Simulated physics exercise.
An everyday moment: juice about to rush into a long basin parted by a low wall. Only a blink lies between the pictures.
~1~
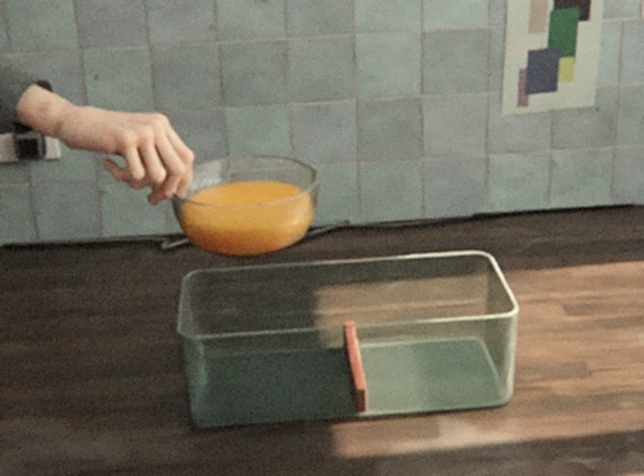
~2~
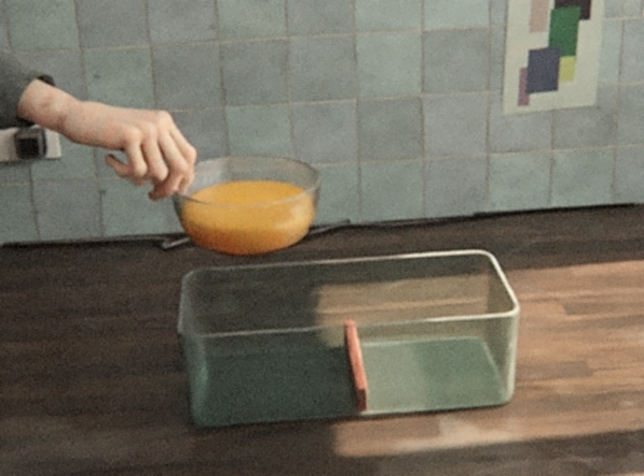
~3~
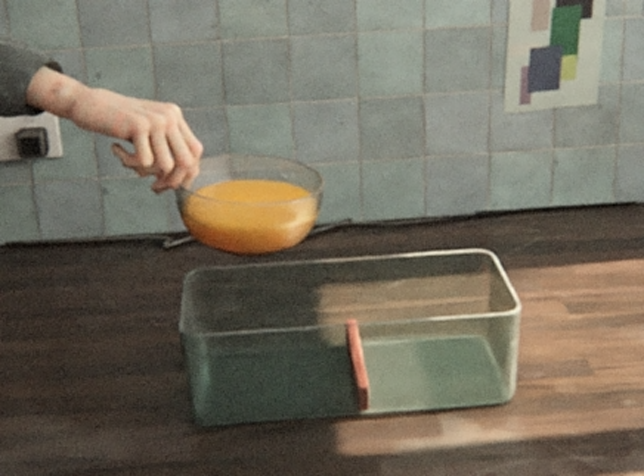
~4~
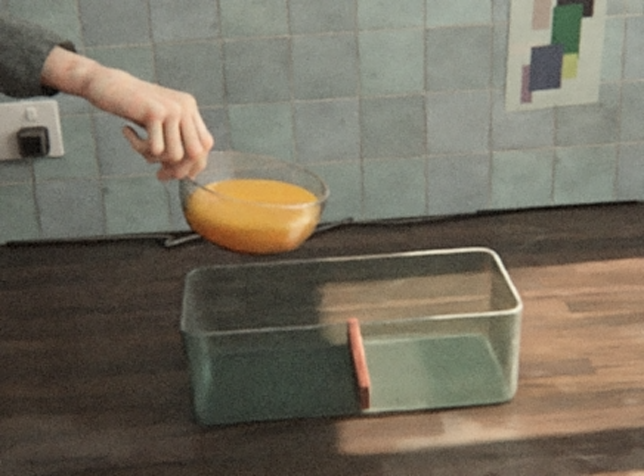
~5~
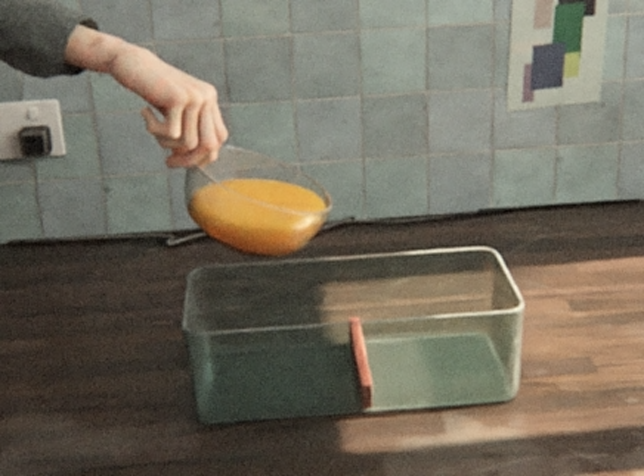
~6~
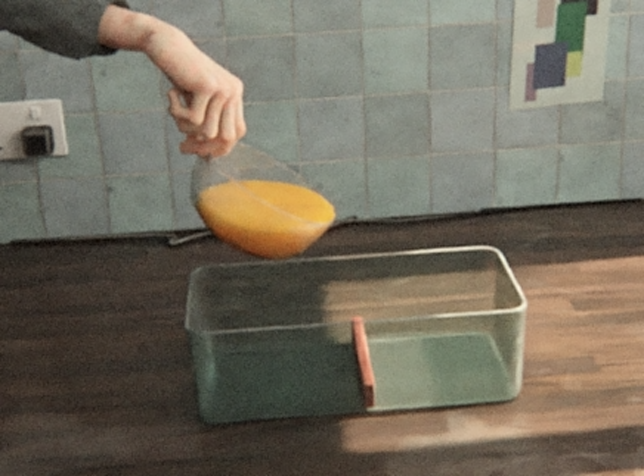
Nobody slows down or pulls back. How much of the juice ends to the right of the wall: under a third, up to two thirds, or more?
The share right of the wall is from a third to two thirds.
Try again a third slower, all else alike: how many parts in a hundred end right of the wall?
Near 55 %.
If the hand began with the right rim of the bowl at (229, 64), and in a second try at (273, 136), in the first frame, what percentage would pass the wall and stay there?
The first gives 15 %, the second 20 %.
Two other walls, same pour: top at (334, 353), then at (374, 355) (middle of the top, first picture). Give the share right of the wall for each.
About 70 and 30 per cent.
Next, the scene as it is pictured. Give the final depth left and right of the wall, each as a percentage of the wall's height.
The left part 30 per cent, the right part 40.
A moment on, the bowl is tipped on its side and 16 per cent is still to pour, 19 is left of the wall and 36 right of it.
Next, the bowl is tipped right over and 2 per cent is still to pour, 42 is left of the wall and 52 right of it.
Then the bowl is tipped right over and 0 per cent is still to pour, 46 is left of the wall and 52 right of it.
Later the bowl is tipped right over and 0 per cent is still to pour, 47 is left of the wall and 51 right of it.
At rest 47 per cent lies left of the wall, 51 right of it and 2 outside.
